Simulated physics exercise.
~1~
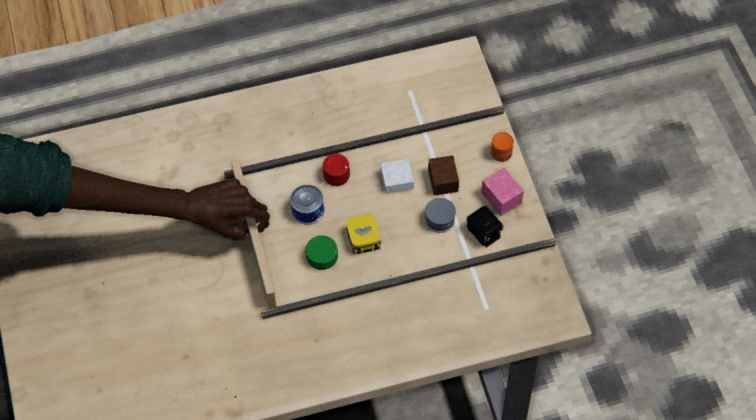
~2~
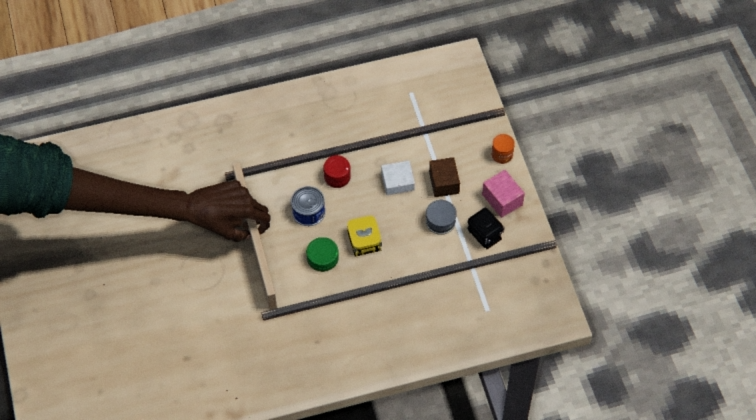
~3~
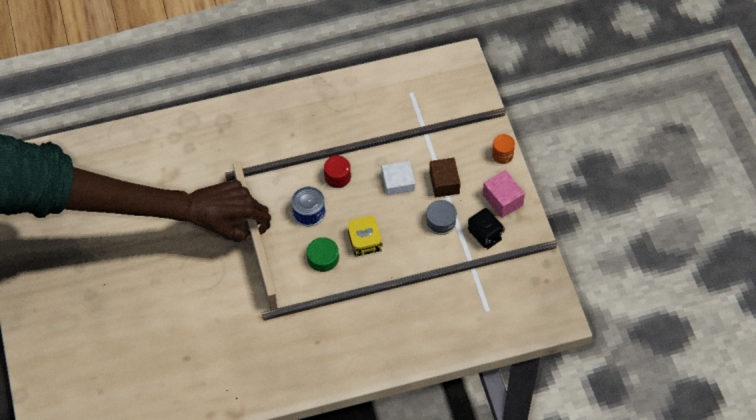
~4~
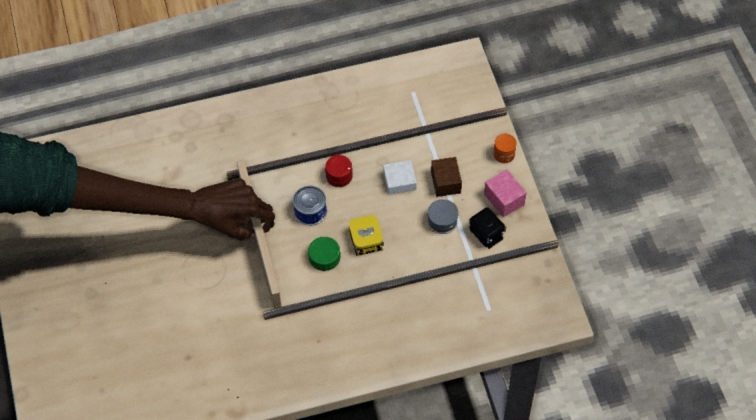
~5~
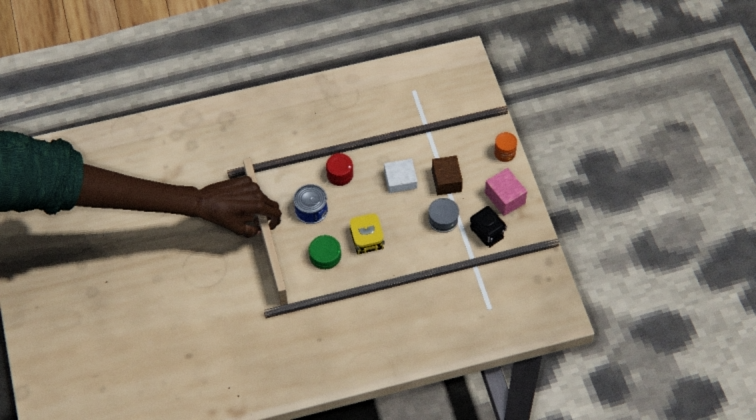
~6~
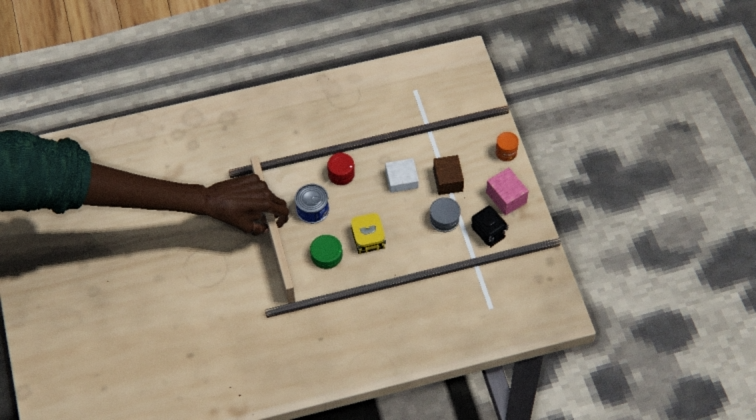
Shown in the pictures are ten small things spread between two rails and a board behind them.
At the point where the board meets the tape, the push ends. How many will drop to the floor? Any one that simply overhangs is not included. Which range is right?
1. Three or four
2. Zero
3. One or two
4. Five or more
The answer is 2.
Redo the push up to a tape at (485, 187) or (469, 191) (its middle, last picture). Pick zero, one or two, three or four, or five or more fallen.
Taken in order, that's one or two and then no fall at all down.
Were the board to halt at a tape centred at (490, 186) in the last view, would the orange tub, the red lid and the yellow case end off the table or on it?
In order, the orange tub goes off the edge, then the red lid keeps its spot, then the yellow case keeps its spot.
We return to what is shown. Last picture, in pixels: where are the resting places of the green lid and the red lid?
The green lid comes to rest at (478, 222), and the red lid comes to rest at (447, 138).
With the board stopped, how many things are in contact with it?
I count 3 of them.
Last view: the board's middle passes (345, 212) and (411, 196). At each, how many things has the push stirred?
Moved so far: 4, later 8.
Soon after, none off yet; orange tub at rest near (507, 147); pink block at rest near (507, 192); black case at rest near (489, 226).
In the end, the number that fall off is zero.
